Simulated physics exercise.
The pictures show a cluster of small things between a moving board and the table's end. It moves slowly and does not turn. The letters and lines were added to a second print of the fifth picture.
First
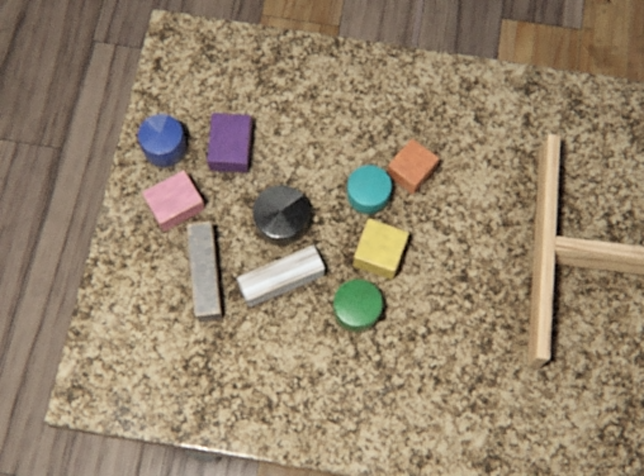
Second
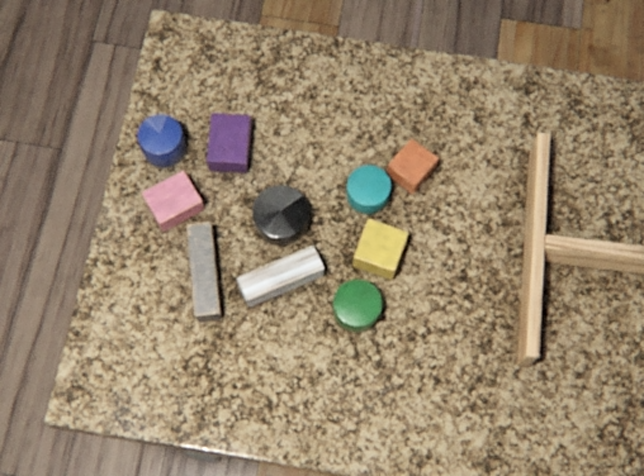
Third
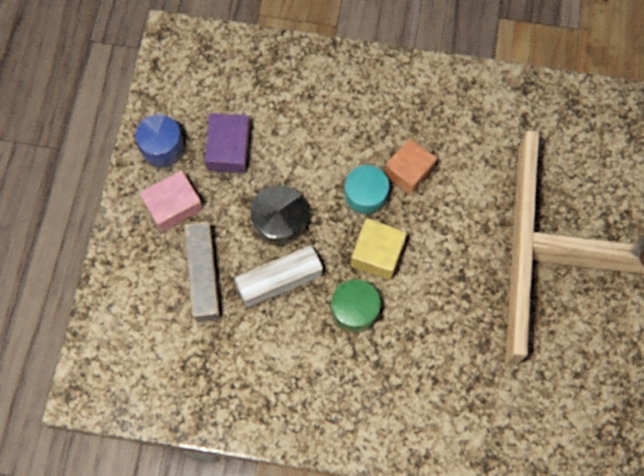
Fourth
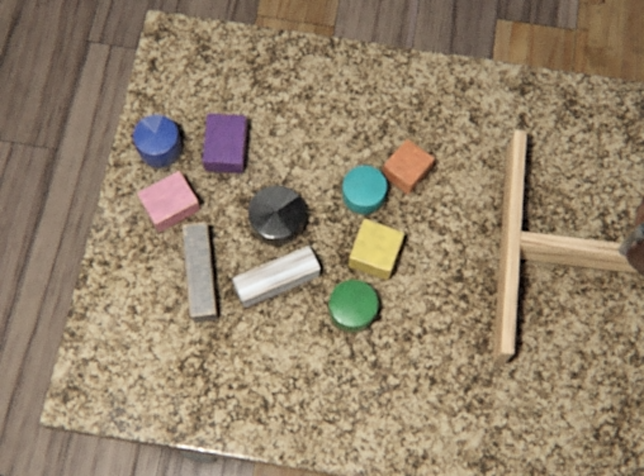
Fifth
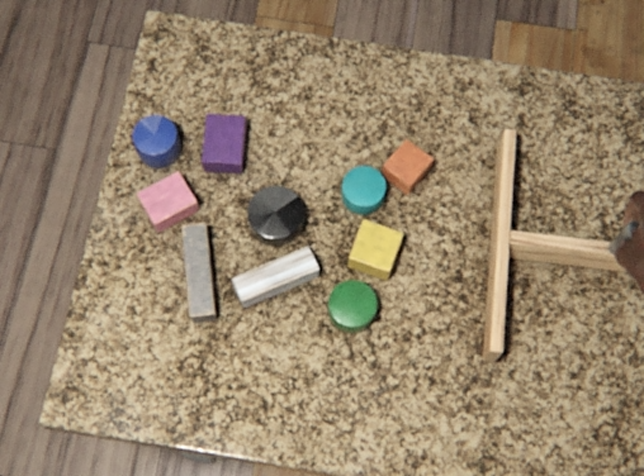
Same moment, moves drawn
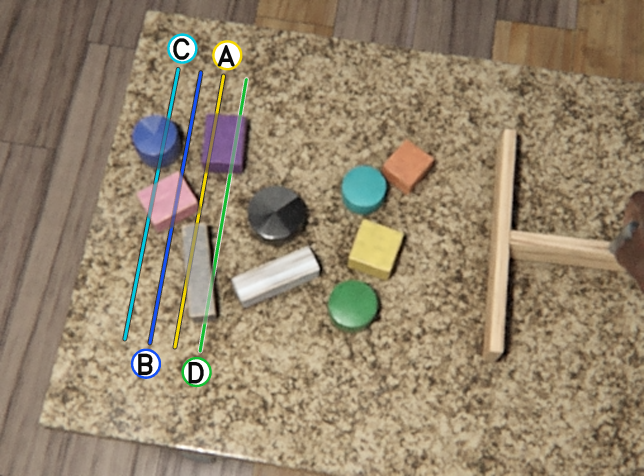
A T-shaped wooden pusher slides slowly left across a speckled tabletop toward scattered colourful blocks and round pieces, without touching them.
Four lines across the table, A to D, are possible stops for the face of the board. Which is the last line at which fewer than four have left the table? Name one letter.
No fourth one falls up to B.
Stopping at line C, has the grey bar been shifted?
Yes.
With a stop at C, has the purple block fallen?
Yes.
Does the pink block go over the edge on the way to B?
Yes.
On the copy, A at (201, 204); B at (177, 201); C at (153, 197); D at (224, 208).
On B. First, board (385, 217); orange block (367, 154); green tin (344, 306).
Then, board (266, 199); pink block (134, 197); grey bar (166, 272).
Finally, board (177, 185); blue tin over the edge; pink block over the edge; two fallen.
By contrast, A is within the limit but short; C drops six; D is within the limit but short.
